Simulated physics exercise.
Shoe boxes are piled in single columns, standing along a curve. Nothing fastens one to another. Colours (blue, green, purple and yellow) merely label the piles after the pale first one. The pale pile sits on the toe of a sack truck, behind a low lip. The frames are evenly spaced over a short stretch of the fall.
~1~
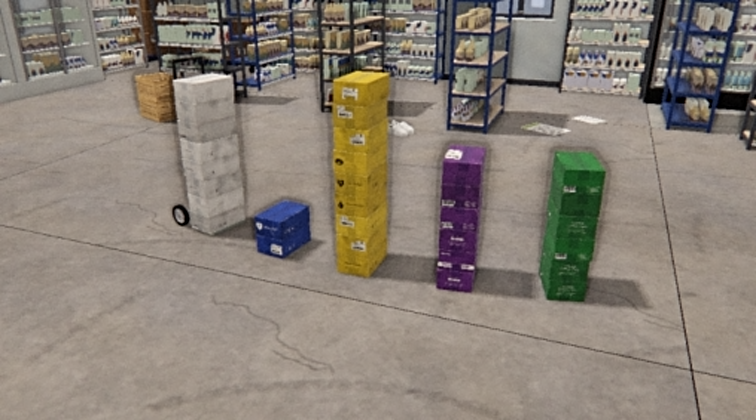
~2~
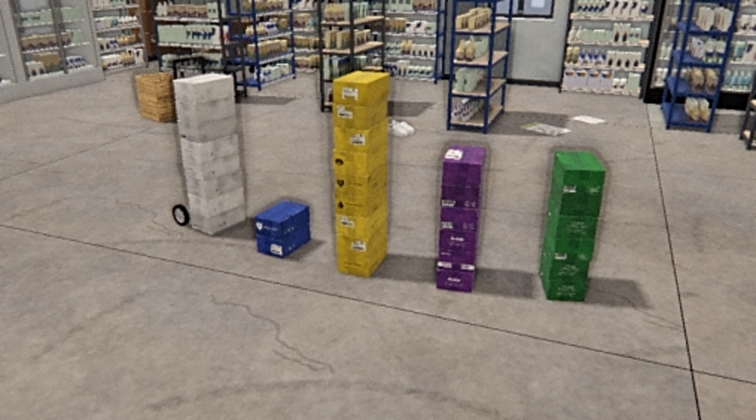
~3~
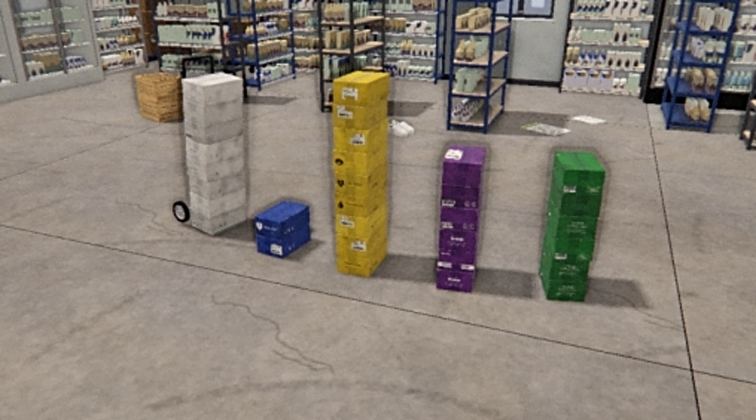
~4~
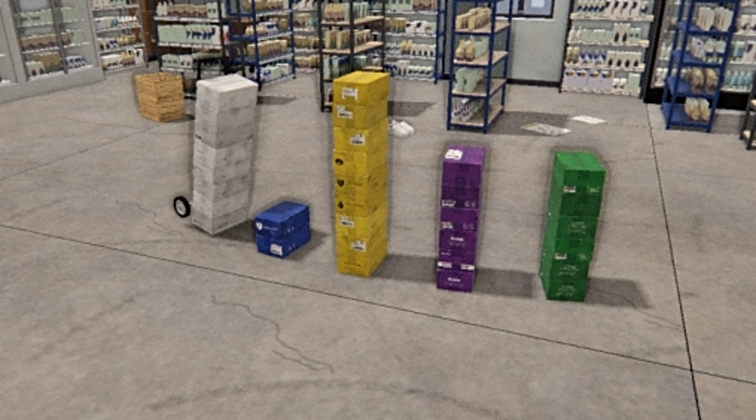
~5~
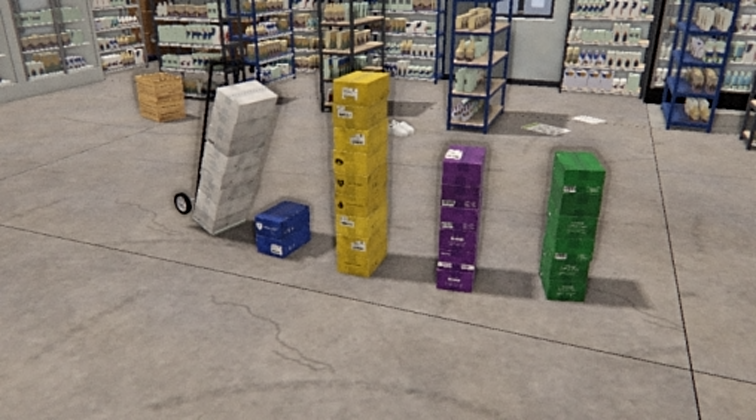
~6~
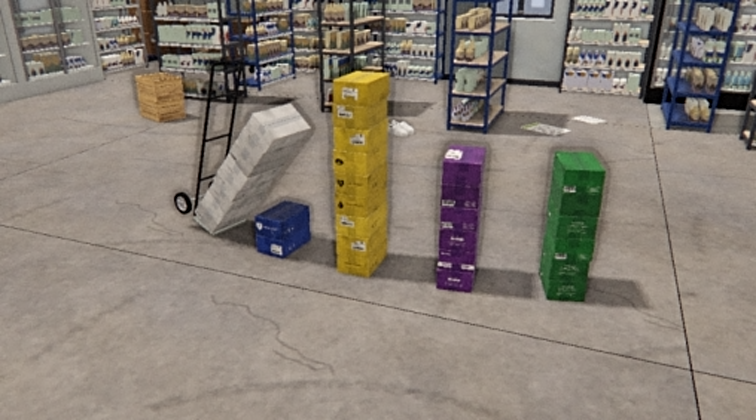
A tall white stack of boxes on a hand truck leaned slowly, then steeply, to the right over a low blue pile, while the yellow, purple and green stacks beside it stood still.
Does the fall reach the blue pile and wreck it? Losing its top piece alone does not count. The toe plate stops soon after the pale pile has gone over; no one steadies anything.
In the end the blue column is left standing.
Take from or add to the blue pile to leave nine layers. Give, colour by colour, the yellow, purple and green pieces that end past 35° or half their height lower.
Down at the end: Yellow 9, purple 5, green 5.
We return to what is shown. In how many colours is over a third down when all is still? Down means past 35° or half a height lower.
The toll is 0.
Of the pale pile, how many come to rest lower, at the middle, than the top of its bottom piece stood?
6 pale pieces.
Soon after the last picture, 8 of the pale pile down; none of the 2 blue boxes down (0 of 23 in all colours); top blue box unmoved.
A little later, 8 of the pale pile down; none of the 2 blue boxes down (0 of 23 in all colours); top blue box shifted a little; top yellow box shifted a little.
At rest, 7 of the pale pile down; none of the 2 blue boxes down (0 of 23 in all colours); top blue box shifted a little; top yellow box shifted a little. As the last picture would show them, middles, top blue box near (287, 221), top yellow box near (365, 89).
